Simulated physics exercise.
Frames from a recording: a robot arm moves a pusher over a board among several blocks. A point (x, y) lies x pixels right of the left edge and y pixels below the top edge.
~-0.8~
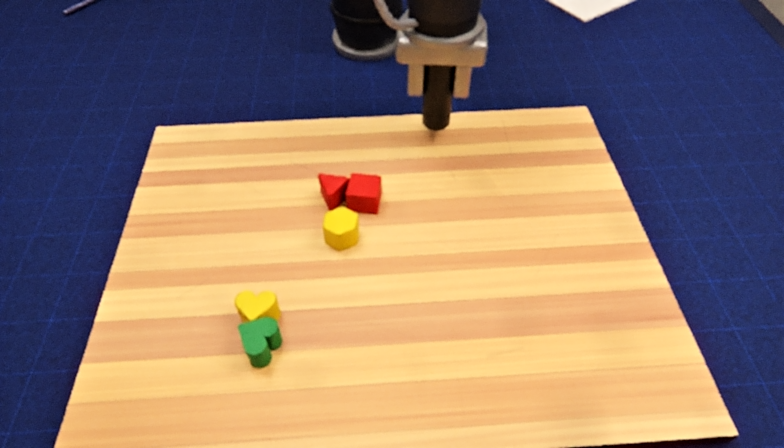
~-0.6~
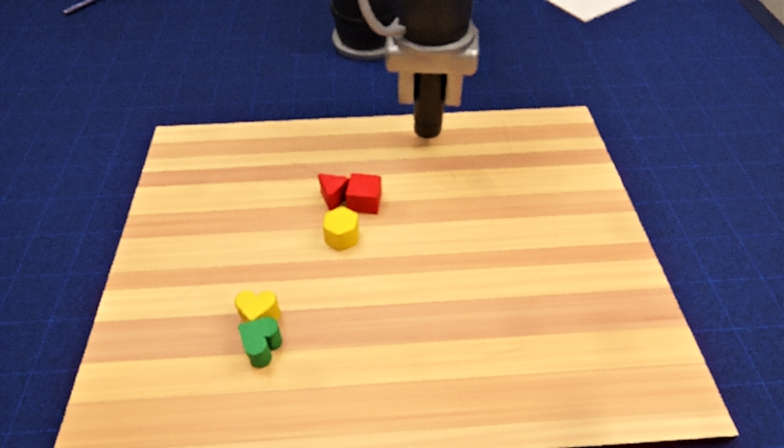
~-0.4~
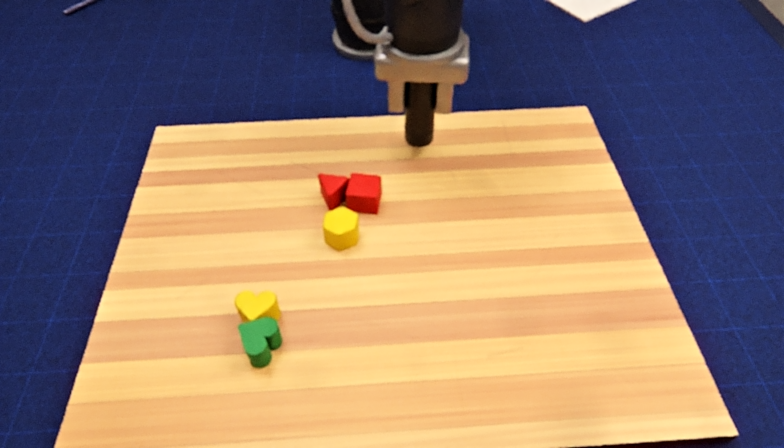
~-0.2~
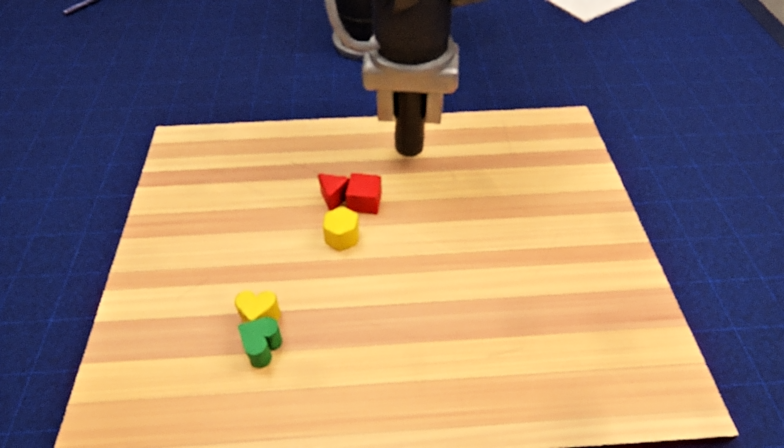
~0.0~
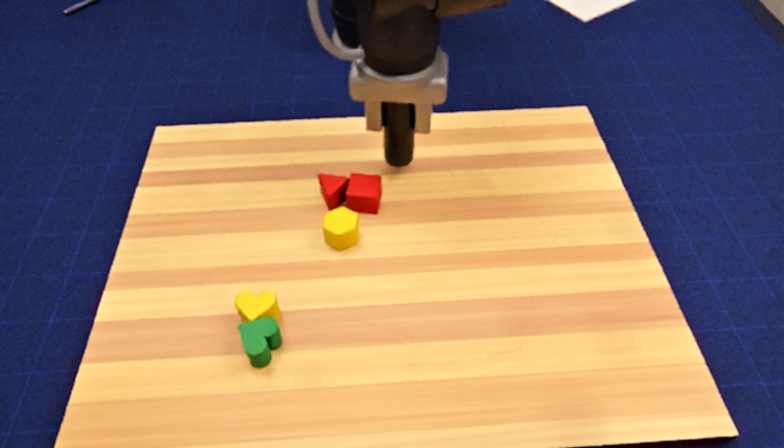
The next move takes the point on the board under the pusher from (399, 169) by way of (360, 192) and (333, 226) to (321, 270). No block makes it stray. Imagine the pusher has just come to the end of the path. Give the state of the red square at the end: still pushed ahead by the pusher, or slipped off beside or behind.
In front, I predict.
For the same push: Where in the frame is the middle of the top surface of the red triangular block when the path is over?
It ends at (309, 192).
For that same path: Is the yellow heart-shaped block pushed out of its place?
I'd say no.
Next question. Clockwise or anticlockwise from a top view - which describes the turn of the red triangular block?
The answer is clockwise.
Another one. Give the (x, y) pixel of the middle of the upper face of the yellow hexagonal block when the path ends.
In the picture, it is at (322, 315).
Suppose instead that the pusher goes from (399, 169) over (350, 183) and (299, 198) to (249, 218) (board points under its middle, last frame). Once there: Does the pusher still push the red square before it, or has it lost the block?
Gone from the front.
The first path, step by step. One third of the way, pusher at (359, 181); red triangular block at (327, 183); yellow hexagonal block at (338, 224); red square at (353, 198).
Two thirds of the way, pusher at (331, 215); red triangular block at (309, 192), turned 85° clockwise; yellow hexagonal block at (327, 264), turned 40° anticlockwise; red square at (327, 236), turned 15° anticlockwise.
At the end, pusher at (319, 259); yellow heart-shaped block still; red triangular block at (309, 192), turned 85° clockwise; yellow hexagonal block at (322, 315), turned 45° anticlockwise; red square at (317, 283), turned 20° anticlockwise.
